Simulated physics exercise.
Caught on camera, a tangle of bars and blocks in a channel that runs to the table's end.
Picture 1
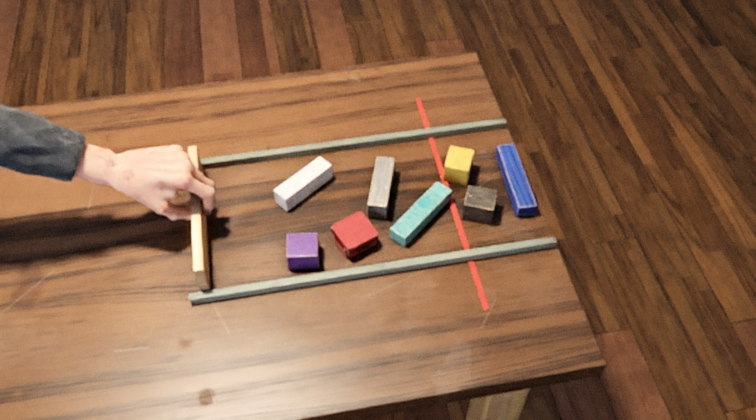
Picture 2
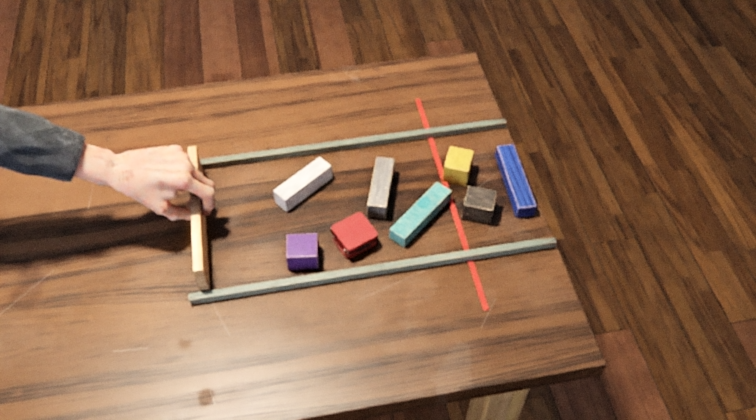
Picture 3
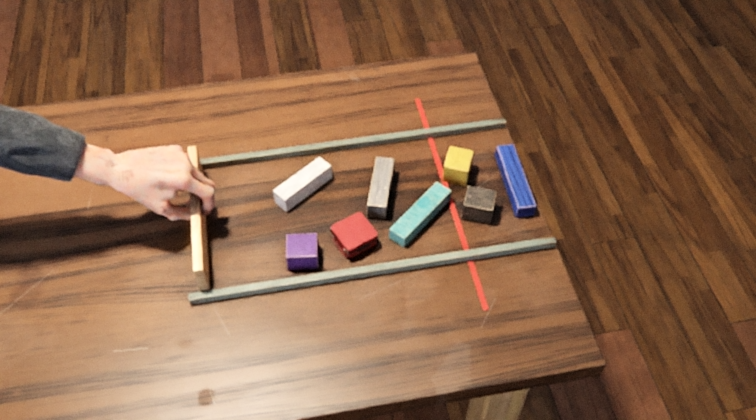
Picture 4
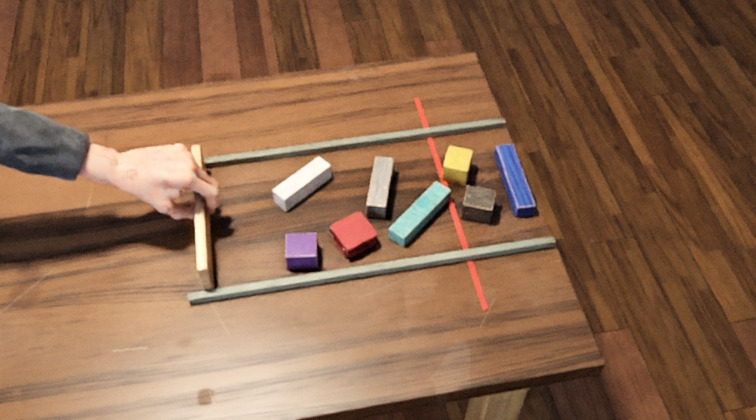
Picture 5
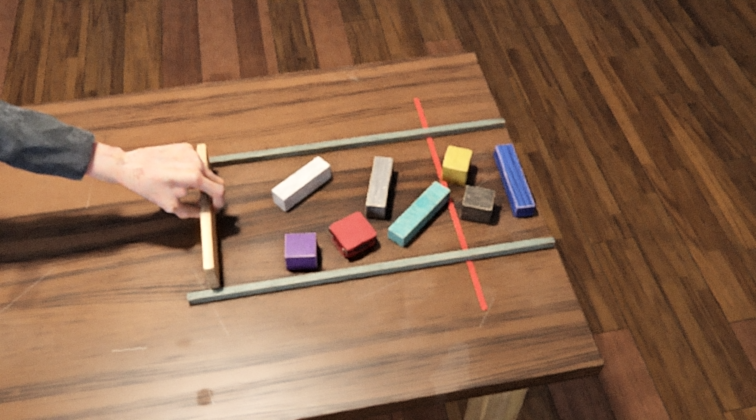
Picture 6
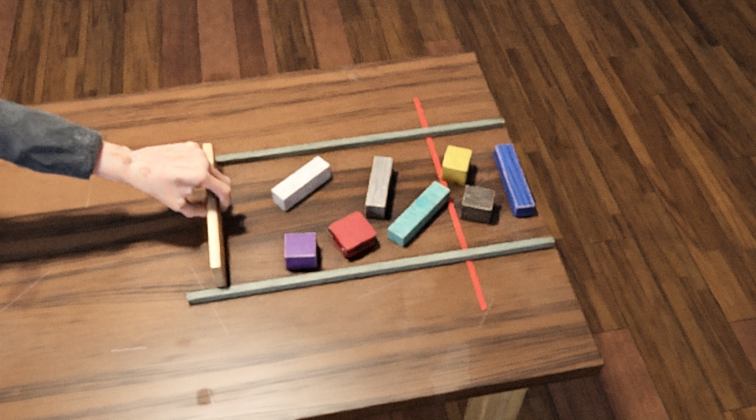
On a dark wooden table above a plank floor, seen from a high angle, two grey-green rails form a channel crossed near its right end by a red line. White, grey and turquoise bars lie among purple and red blocks, with yellow and black blocks and a blue stick farther right. A hand at left holds a pale board still, then slides it slightly right, touching nothing else.
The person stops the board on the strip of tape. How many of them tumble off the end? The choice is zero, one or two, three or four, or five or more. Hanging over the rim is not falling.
Here the number that fall off is one or two.
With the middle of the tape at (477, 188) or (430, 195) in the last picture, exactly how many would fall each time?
Try by try, 3 and 1.
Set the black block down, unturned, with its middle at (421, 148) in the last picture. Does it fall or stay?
Then it is kept.
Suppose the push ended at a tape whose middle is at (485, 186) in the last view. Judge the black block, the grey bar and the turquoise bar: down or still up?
The black block tumbles off; the grey bar is kept; the turquoise bar drops off.
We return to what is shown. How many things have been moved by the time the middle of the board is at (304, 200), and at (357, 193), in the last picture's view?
The counts are 3 and 5.
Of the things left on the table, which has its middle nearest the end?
The turquoise bar ends nearest.
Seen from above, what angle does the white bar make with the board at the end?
About 0°.
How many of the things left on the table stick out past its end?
Overhanging: 1.
Soon after, none off yet; blue stick at rest near (513, 179); black block at rest near (477, 205); yellow block at rest near (456, 166).
After that, none off yet; blue stick displaced a little near (524, 175); black block displaced about its own width near (513, 193); yellow block moving near (459, 162).
In the end, the number that fall off is one or two; gone, black block and blue stick.
